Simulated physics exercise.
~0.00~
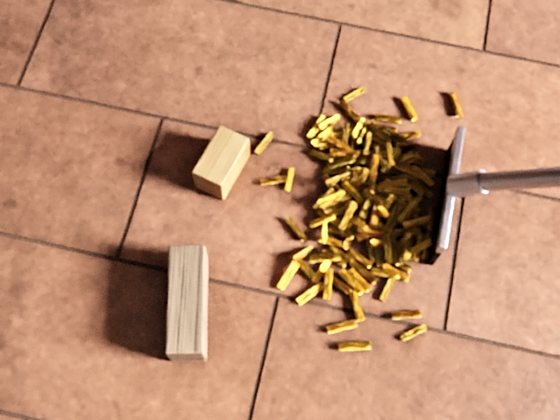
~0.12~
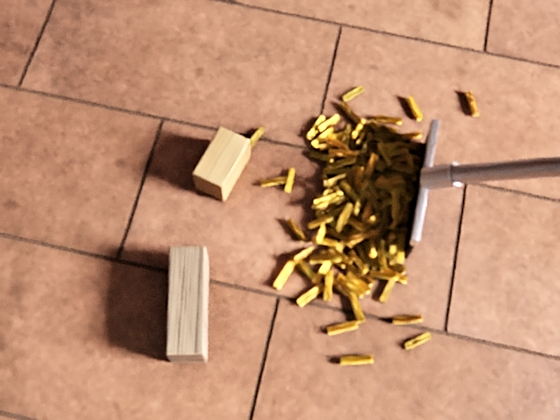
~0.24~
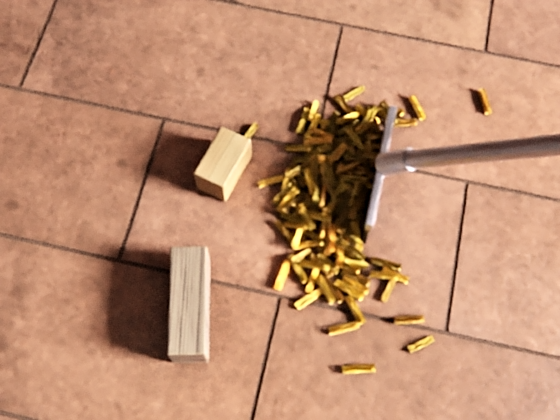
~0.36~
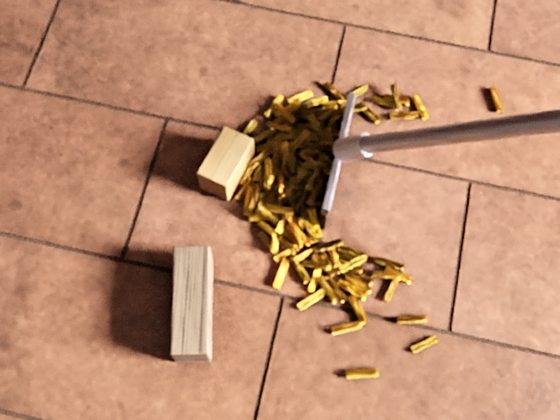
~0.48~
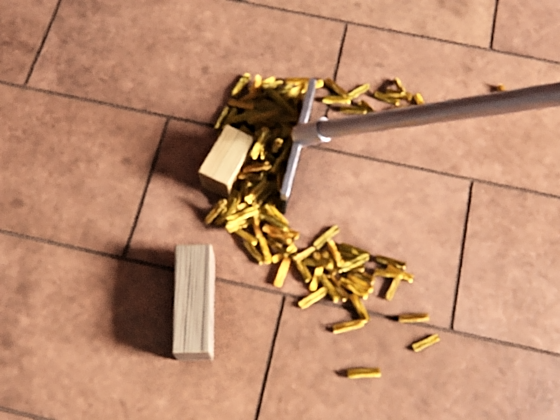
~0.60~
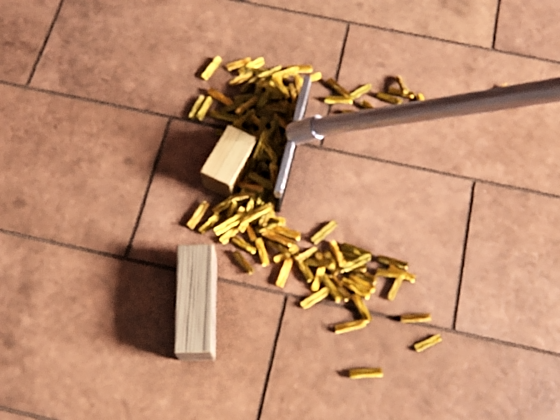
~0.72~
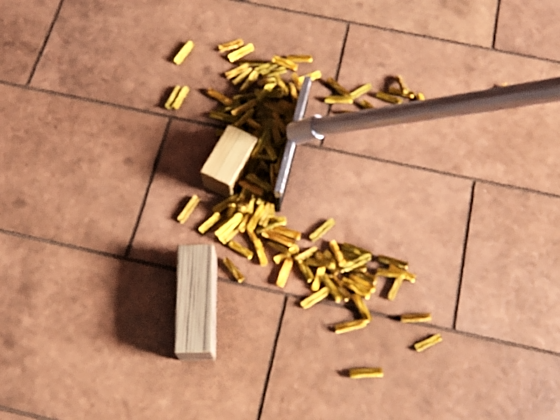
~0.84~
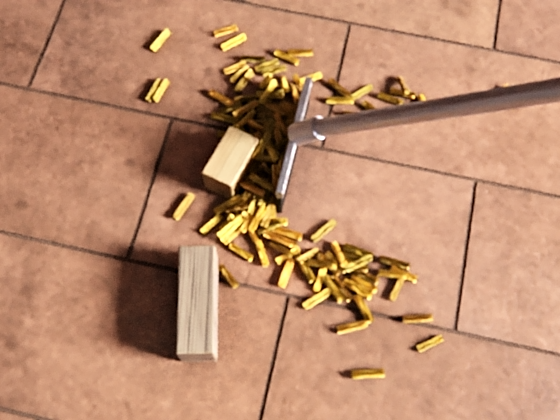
A squeegee on a long metal handle pushed a heap of golden pasta pieces left across brown tiles into the upper of two wooden blocks, then stopped, leaving many pieces held against it while others spilled around its far side or trailed behind.
